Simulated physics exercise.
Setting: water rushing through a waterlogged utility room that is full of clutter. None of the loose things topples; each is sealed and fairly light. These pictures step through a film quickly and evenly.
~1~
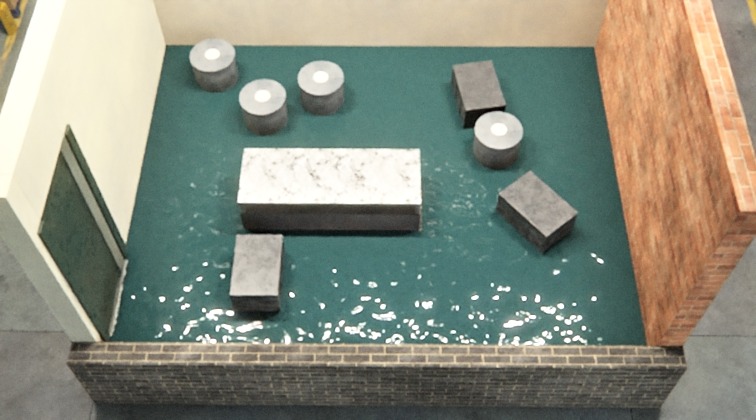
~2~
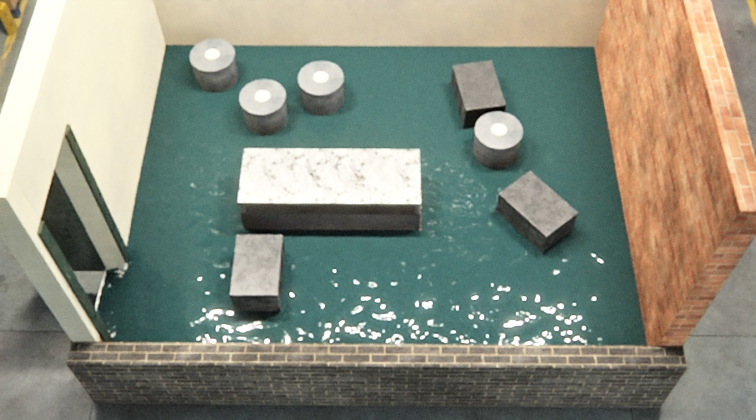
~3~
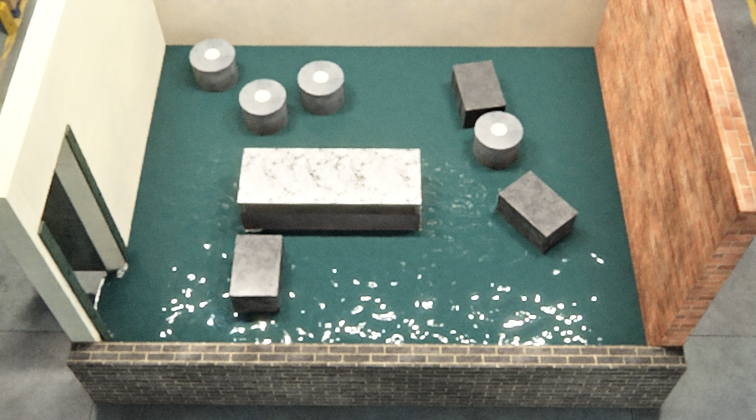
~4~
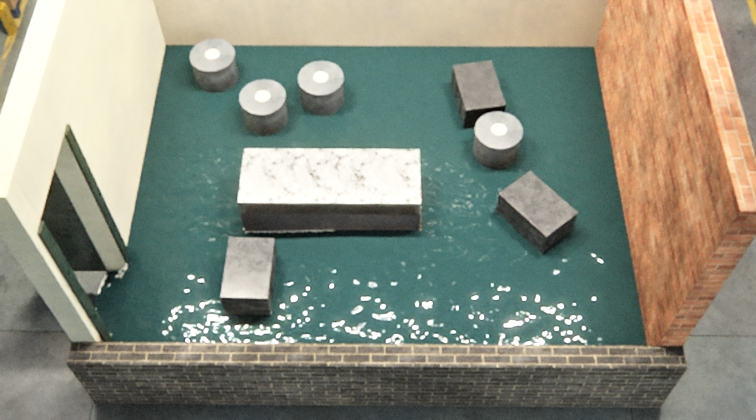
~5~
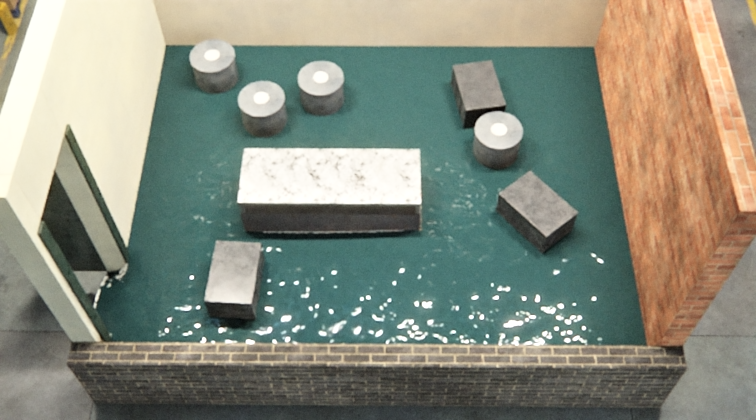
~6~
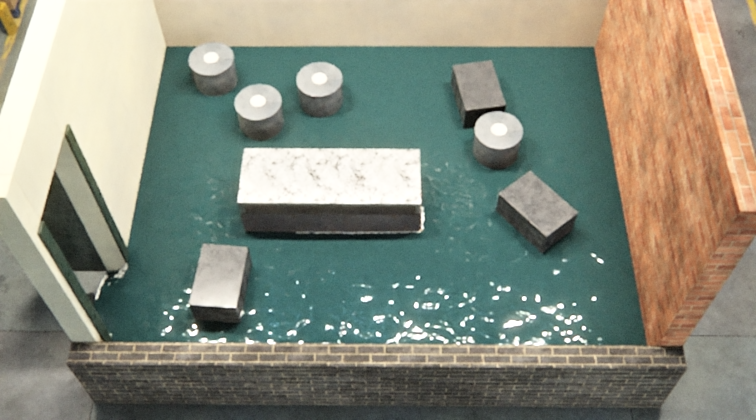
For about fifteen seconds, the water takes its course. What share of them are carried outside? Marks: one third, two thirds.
The portion is beneath one third.
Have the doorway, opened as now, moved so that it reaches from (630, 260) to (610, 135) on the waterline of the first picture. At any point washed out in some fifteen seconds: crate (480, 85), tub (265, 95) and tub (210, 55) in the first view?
Same order as asked: Exits, never leaves, never leaves.
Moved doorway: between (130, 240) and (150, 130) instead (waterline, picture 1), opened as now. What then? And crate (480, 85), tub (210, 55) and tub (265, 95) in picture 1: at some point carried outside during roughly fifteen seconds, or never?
Object one: Remains; object two: Leaves; object three: Leaves.
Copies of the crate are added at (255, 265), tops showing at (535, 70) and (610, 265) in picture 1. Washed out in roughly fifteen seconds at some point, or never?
Following the list, the first is never leaving and the second is never leaving.
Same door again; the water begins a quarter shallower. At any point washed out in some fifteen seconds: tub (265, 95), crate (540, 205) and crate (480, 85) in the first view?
Going through them: Leaves the room, then never leaves, then never leaves.
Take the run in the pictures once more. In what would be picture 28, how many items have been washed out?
2.
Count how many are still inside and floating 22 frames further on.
Tally: 5.
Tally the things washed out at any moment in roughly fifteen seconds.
The figure is 2.
A moment on, 0 of 7 are out; 7 afloat.
Next, 1 of 7 are out; 6 afloat.
Later, 2 of 7 are out; 5 afloat.
In the end, 2 of 7 are out; 5 afloat.
